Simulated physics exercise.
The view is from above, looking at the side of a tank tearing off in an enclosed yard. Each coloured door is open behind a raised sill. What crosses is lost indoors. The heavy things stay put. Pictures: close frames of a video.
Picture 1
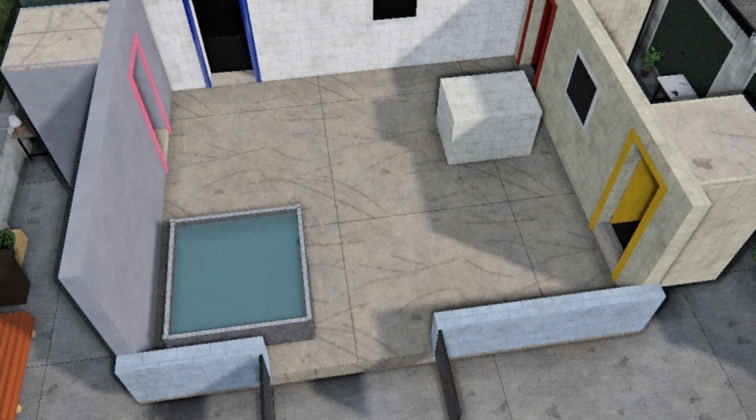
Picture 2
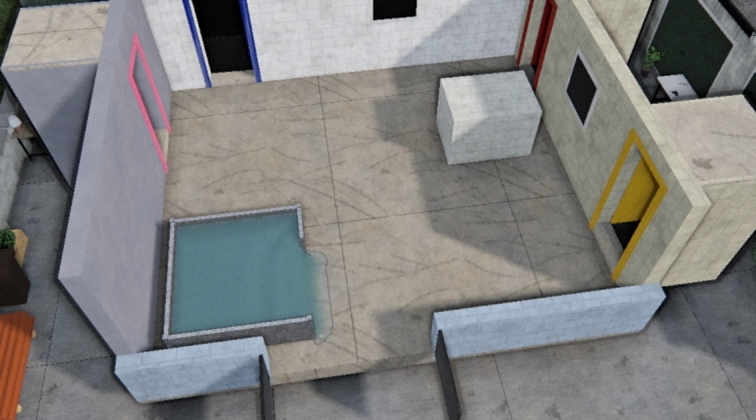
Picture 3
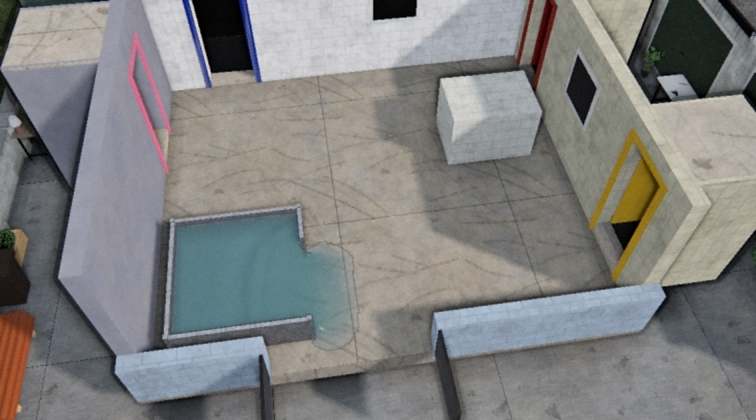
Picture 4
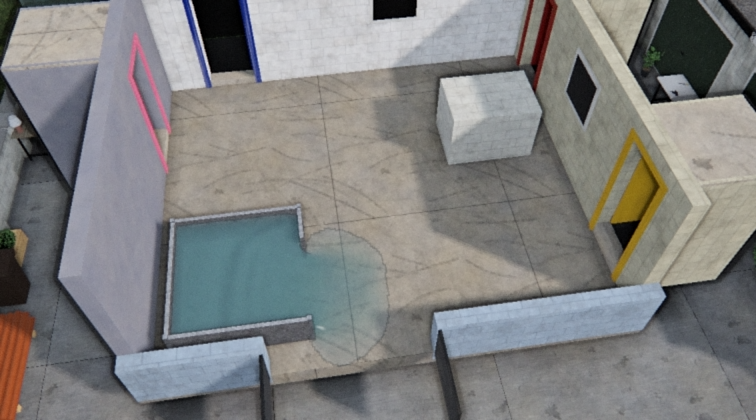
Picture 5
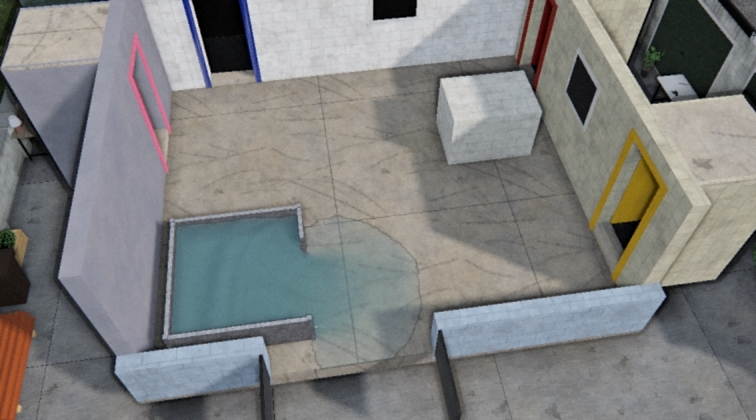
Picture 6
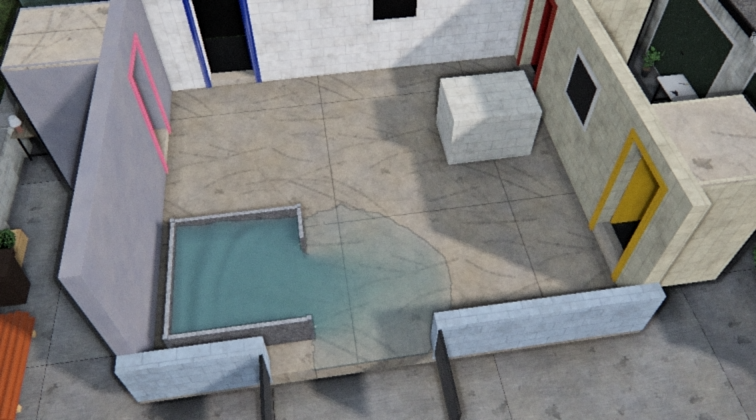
Walled yard seen from above, with water pouring from the broken right side of a square tank and spreading rightward across the floor.
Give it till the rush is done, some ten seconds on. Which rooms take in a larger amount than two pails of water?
The pink door sees no more than two buckets come in. The yellow door sees no more than two buckets come in. The blue door sees no more than two buckets come in. The red door sees no more than two buckets come in.
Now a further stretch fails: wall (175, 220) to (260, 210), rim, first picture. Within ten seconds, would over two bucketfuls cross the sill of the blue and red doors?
As for the doors, blue gets past it and red gets past it.
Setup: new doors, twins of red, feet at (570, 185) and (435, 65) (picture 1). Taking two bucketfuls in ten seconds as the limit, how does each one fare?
The first door comes in higher, while the second comes in lower.
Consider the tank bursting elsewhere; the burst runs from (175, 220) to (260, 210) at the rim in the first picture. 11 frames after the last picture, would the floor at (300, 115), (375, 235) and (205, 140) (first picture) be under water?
In turn: Inundated, then untouched, then inundated.
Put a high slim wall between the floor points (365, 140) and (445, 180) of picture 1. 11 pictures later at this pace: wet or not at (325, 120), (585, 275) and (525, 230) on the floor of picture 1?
As listed: Free of water, awash, under water.
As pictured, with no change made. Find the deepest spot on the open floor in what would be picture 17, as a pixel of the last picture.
About (617, 310).
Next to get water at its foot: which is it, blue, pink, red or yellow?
I'd go with the yellow-painted one.
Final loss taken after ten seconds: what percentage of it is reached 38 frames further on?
Roughly 75 %.
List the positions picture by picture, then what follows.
In the first frame, still water in the tank at (238, 270).
In the second frame, water pours out at (306, 290) and has run to (312, 255).
In the third frame, water pours out at (306, 291) and has run to (334, 249).
In the fourth frame, water pours out at (306, 292) and has run to (375, 256).
In the fifth frame, the front is at (409, 261), out from the gap at (306, 292).
In the sixth frame, the front is at (439, 260), out from the gap at (306, 292).
A moment on, water covers 25 % of the floor; the pink door not reached, the yellow door not reached, the blue door not reached, the red door not reached.
Next, water covers 35 % of the floor; the pink door not reached, the yellow door wet at the sill, nothing in, the blue door not reached, the red door not reached.
Then, water covers 40 % of the floor; the pink door not reached, the yellow door under two buckets in, the blue door not reached, the red door not reached.
Later, water covers 45 % of the floor; the pink door not reached, the yellow door under two buckets in, the blue door not reached, the red door wet at the sill, nothing in.
In the end, water covers 90 % of the floor; the pink door wet at the sill, nothing in, the yellow door under two buckets in, the blue door wet at the sill, nothing in, the red door under two buckets in.
